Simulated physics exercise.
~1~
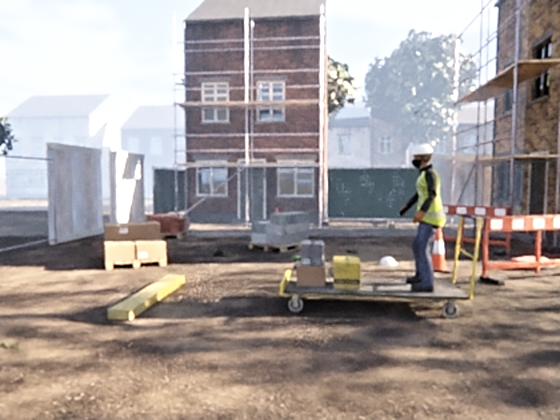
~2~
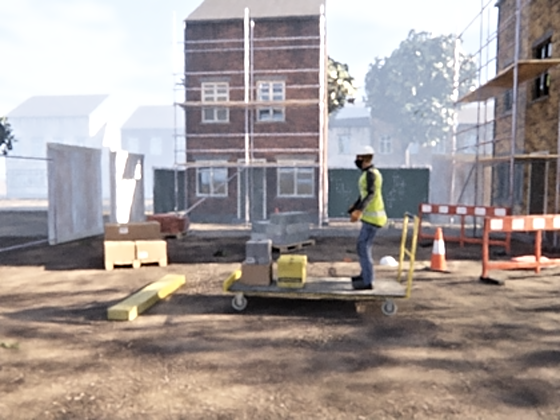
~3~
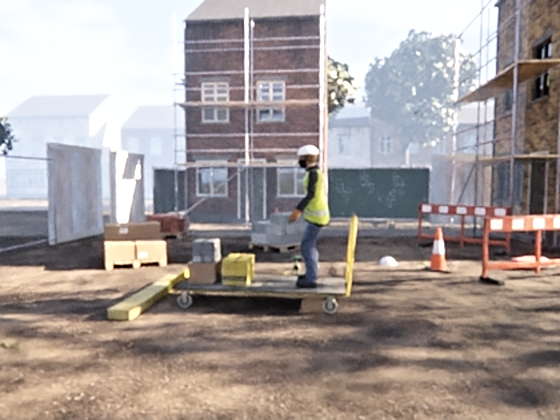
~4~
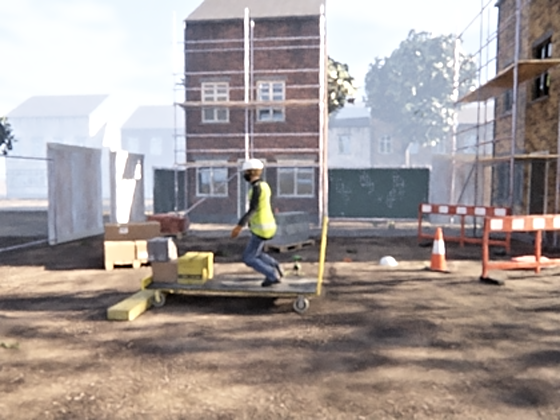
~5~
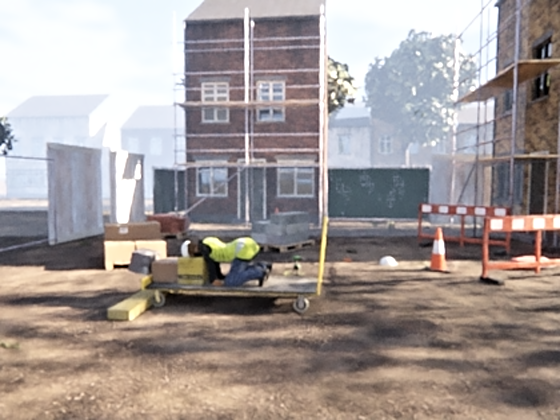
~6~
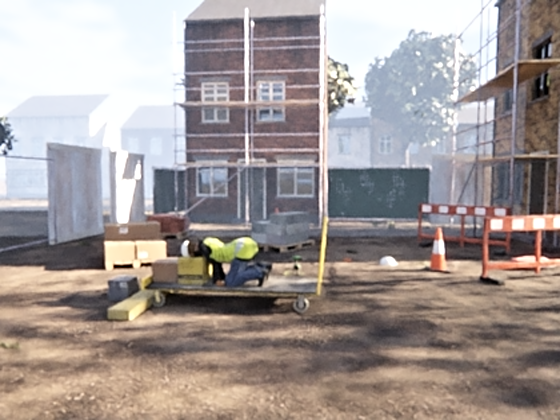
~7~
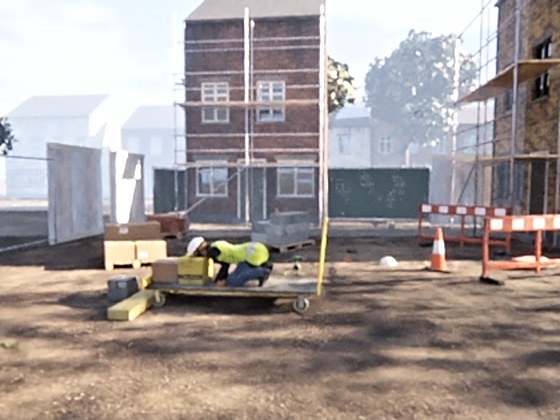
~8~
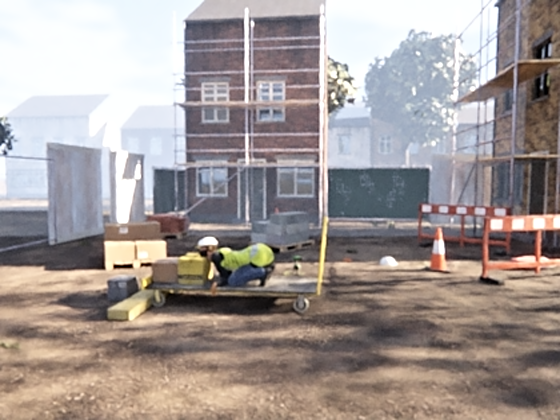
A flat trolley carrying a standing worker in a hard hat and yellow vest and several parcels rolls left across a building site and stops at a yellow kerb. The worker pitches forward onto the parcels, and the grey one tumbles off the front, ending on the ground while the rest stay aboard.
